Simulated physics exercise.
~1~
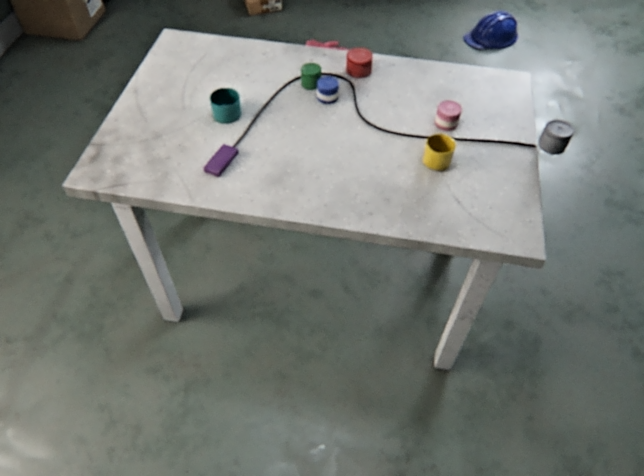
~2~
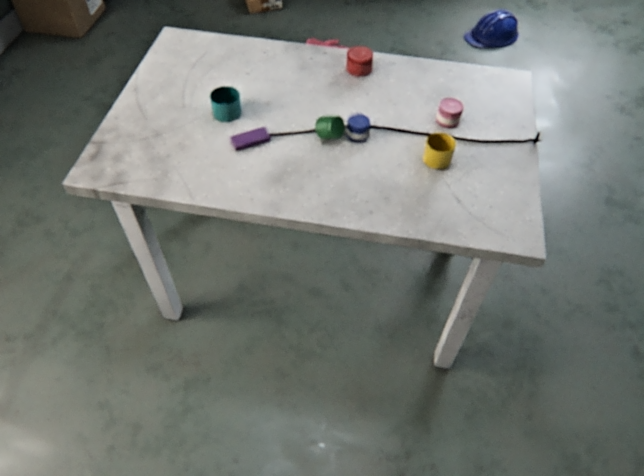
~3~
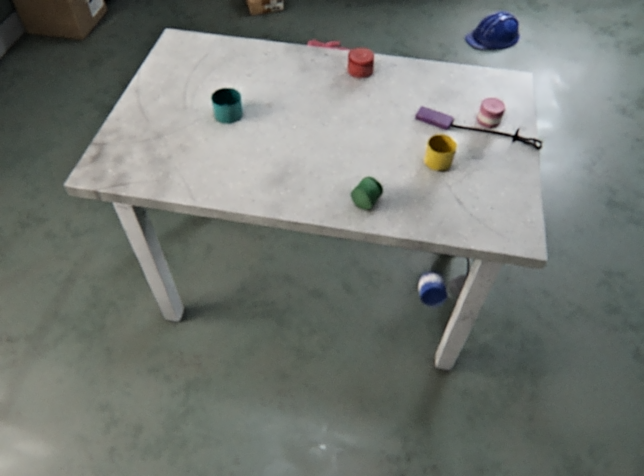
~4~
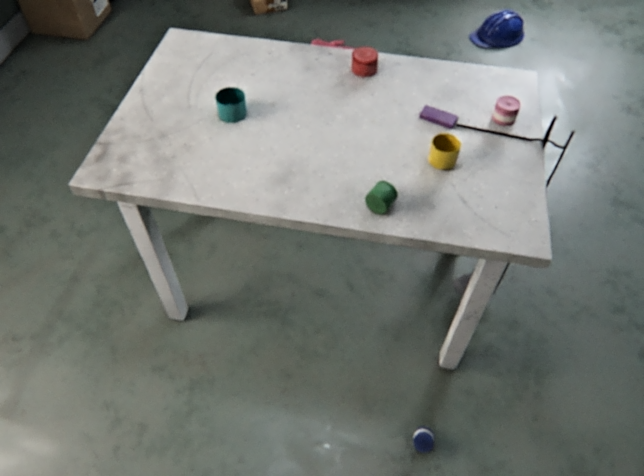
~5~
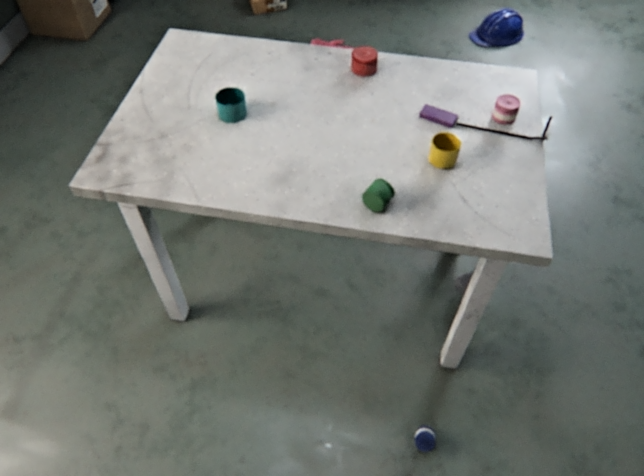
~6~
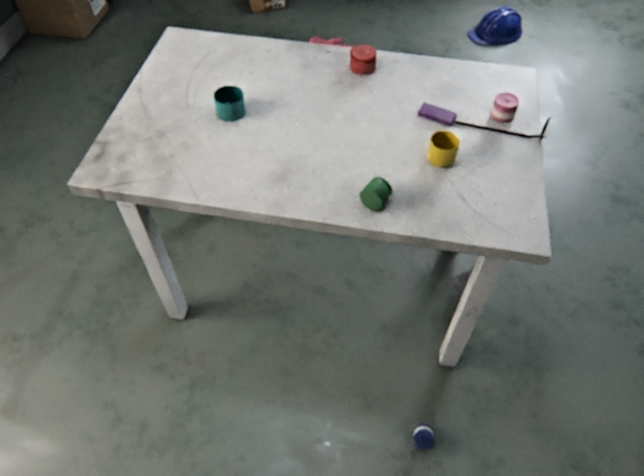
A grey speaker hangs off the right edge of a pale workbench, seen from above in a grey-floored room, its black cable looping past a green tub and blue tin to a purple phone at left. A teal cup, red tub, yellow mug and pink tin stand around it. The speaker drops and the cable pulls straight, sweeping tub and tin forward as the phone slides right. The green tub tips over, the blue tin falls off the front, and the pink tin shifts right. Finally the phone rests near the right edge, the tub lies on its side, and the blue tin sits on the floor.
